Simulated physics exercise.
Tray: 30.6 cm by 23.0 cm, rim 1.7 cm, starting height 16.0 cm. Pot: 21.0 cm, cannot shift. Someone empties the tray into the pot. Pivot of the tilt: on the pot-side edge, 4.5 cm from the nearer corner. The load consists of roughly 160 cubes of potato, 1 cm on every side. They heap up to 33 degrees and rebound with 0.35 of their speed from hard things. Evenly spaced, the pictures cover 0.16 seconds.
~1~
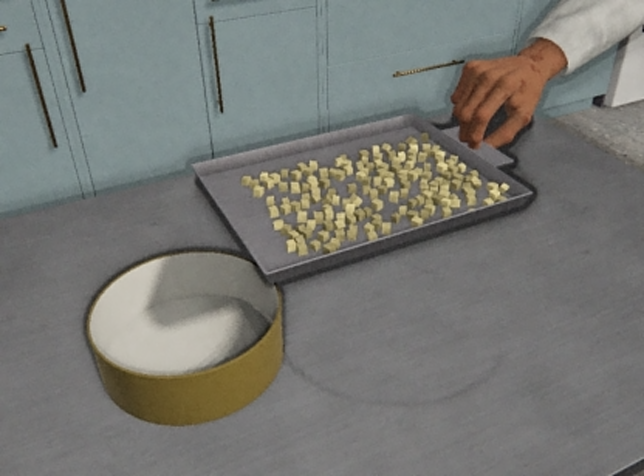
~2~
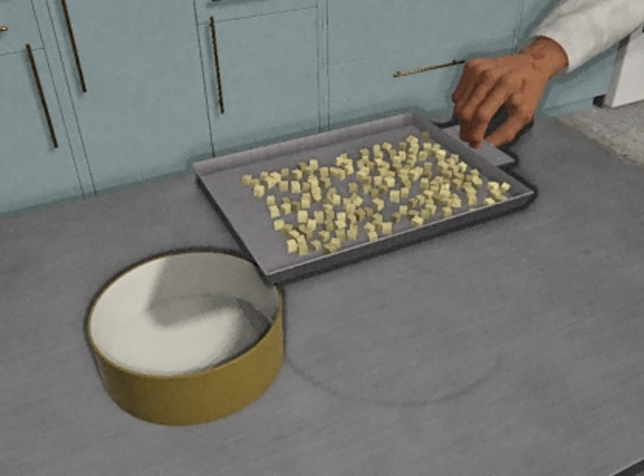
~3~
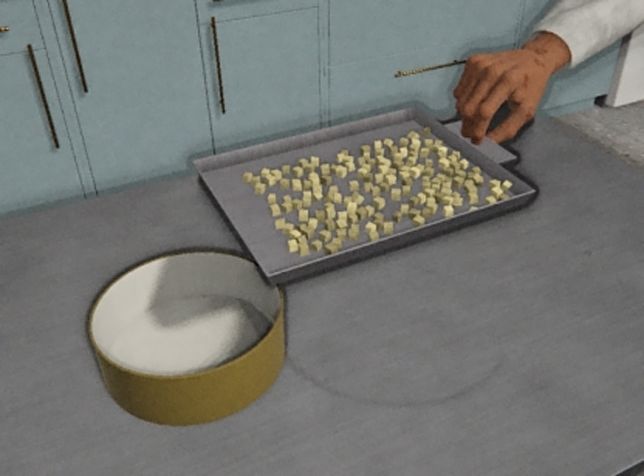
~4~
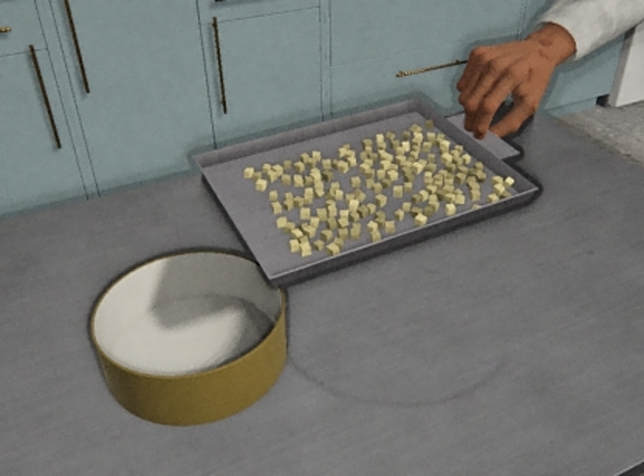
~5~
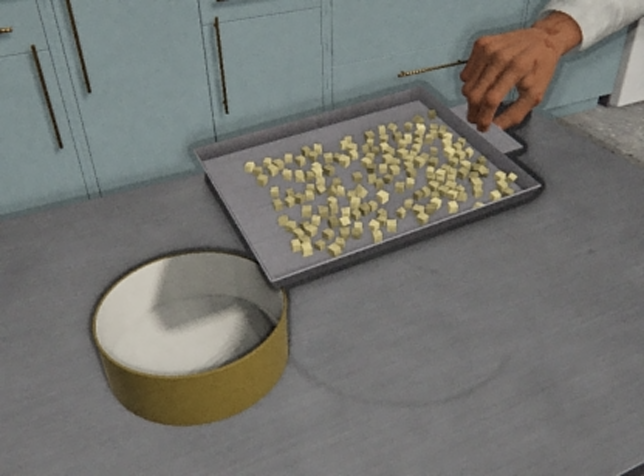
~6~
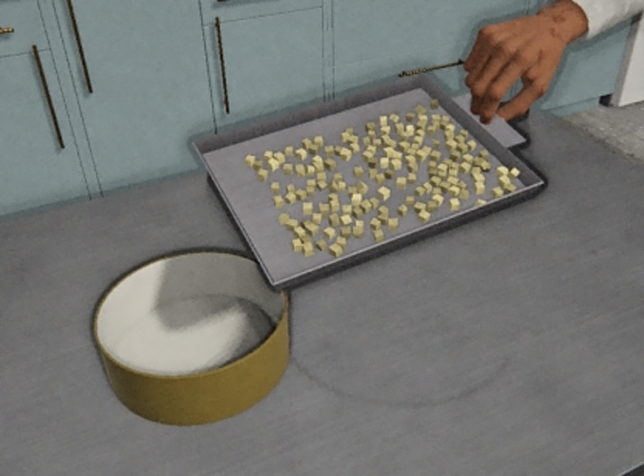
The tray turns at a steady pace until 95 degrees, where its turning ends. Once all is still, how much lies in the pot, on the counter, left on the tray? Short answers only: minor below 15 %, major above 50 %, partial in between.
Pot: Minor, counter: Major, tray: Minor.
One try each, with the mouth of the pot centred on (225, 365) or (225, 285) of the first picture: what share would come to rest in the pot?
In order, about 45 and about 0 per cent.
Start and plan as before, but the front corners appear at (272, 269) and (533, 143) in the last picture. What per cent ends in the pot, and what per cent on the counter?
Split: Pot = 80, counter = 20.
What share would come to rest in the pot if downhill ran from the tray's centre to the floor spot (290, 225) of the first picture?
That comes to around 60 per cent.
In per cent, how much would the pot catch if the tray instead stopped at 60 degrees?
It would be near 0 per cent.
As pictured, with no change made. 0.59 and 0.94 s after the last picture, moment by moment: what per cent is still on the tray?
Earlier moment 65, later moment 5.
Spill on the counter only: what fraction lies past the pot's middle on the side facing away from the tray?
About 20 per cent.
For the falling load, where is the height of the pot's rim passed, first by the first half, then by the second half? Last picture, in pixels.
It passes about (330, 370) first and (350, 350) afterwards.
Then, 0.36 s after the last picture, tilt 53 degrees; the tray holds 100 %, the pot 0 %.
Then, 0.59 s after the last picture, tilt 79 degrees; the tray holds 65 %, the pot 0 %.
Then, 0.94 s after the last picture, tilt 95 degrees; the tray holds 5 %, the pot 0 %.
In the end, pot 0 %, counter 100 %, tray 0 %.
